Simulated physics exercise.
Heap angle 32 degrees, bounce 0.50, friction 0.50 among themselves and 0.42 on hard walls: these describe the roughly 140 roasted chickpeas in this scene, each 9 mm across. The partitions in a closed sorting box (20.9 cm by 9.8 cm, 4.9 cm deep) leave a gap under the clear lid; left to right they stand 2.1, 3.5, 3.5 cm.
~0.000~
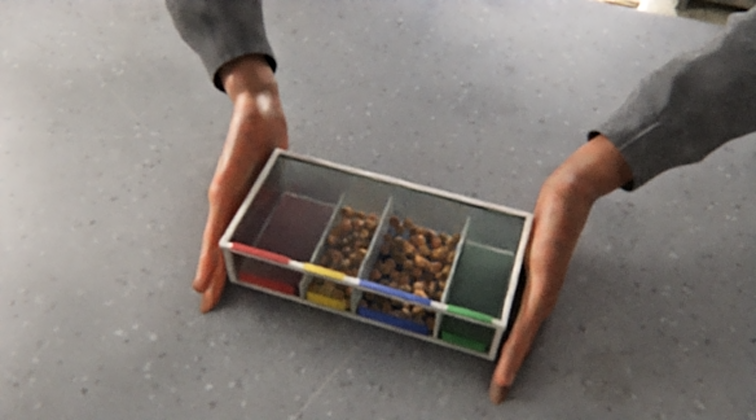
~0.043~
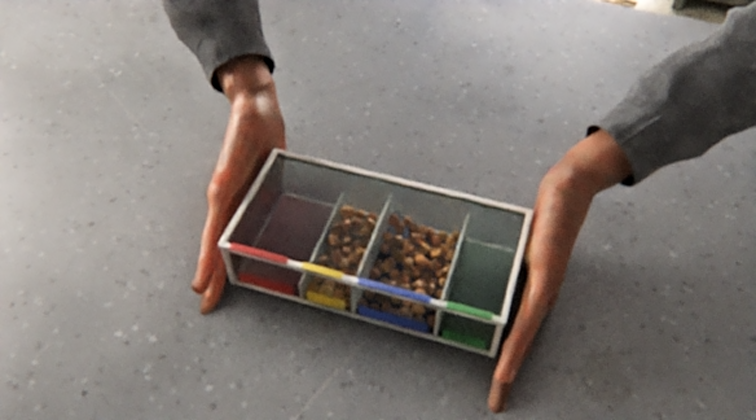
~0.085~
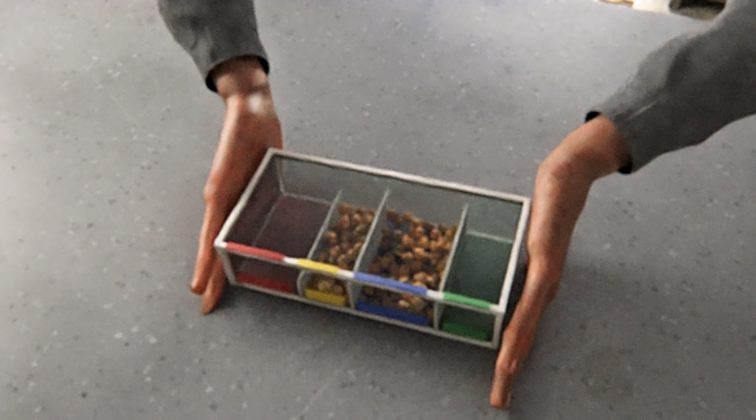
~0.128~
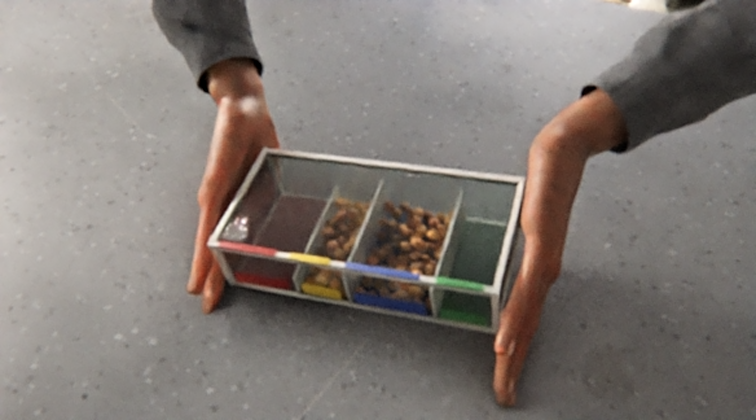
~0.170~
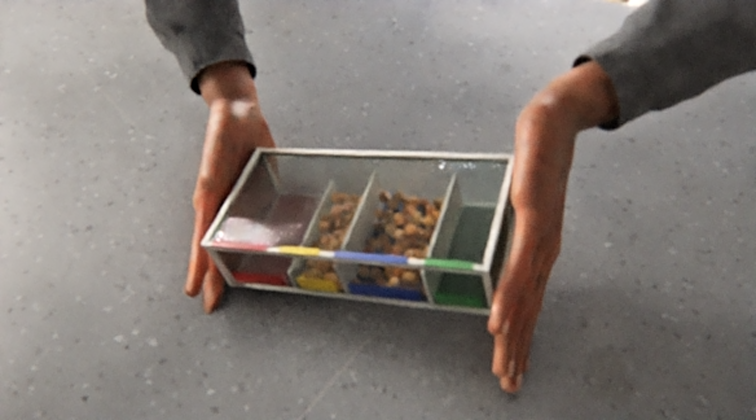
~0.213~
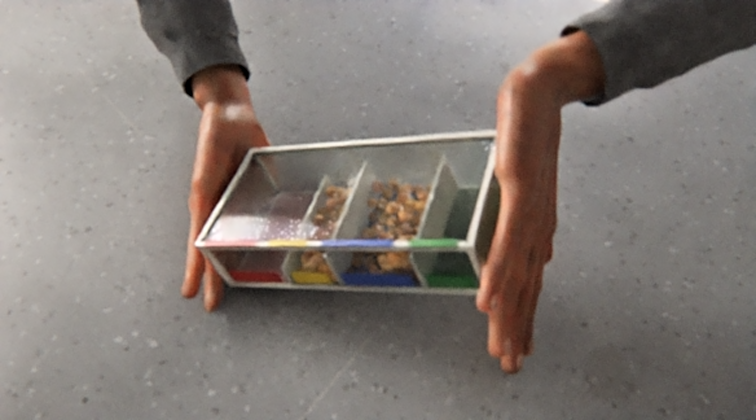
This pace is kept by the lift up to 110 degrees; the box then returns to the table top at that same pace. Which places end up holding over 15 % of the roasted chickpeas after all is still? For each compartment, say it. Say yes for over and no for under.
Red compartment: Yes; blue compartment: Yes; green compartment: No; yellow compartment: No.
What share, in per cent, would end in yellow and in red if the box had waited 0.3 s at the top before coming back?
Then yellow keeps 5% and red keeps 60%.
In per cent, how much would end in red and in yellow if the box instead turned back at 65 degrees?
Red: 5; yellow: 40 (per cent).
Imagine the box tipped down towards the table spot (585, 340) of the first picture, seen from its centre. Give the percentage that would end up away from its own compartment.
45 %.
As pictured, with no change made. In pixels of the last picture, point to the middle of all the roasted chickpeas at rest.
Resting centre estimate: Around (293, 243).
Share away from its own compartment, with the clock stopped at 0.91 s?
Roughly 35 per cent.
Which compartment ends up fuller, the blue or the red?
The red compartment.
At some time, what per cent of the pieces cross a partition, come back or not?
65 %, roughly.
Then, at 0.91 s, tilt 110 degrees; red 25 %, blue 45 %, yellow 30 %.
After 1.38 s, tilt 48 degrees; red 60 %, blue 35 %, yellow 5 %.
Then, at 1.92 s, tilt 0 degrees; red 60 %, blue 35 %, yellow 5 %.
By 2.6 s all is still; red 60 %, blue 35 %, green 0 %, yellow 5 %.
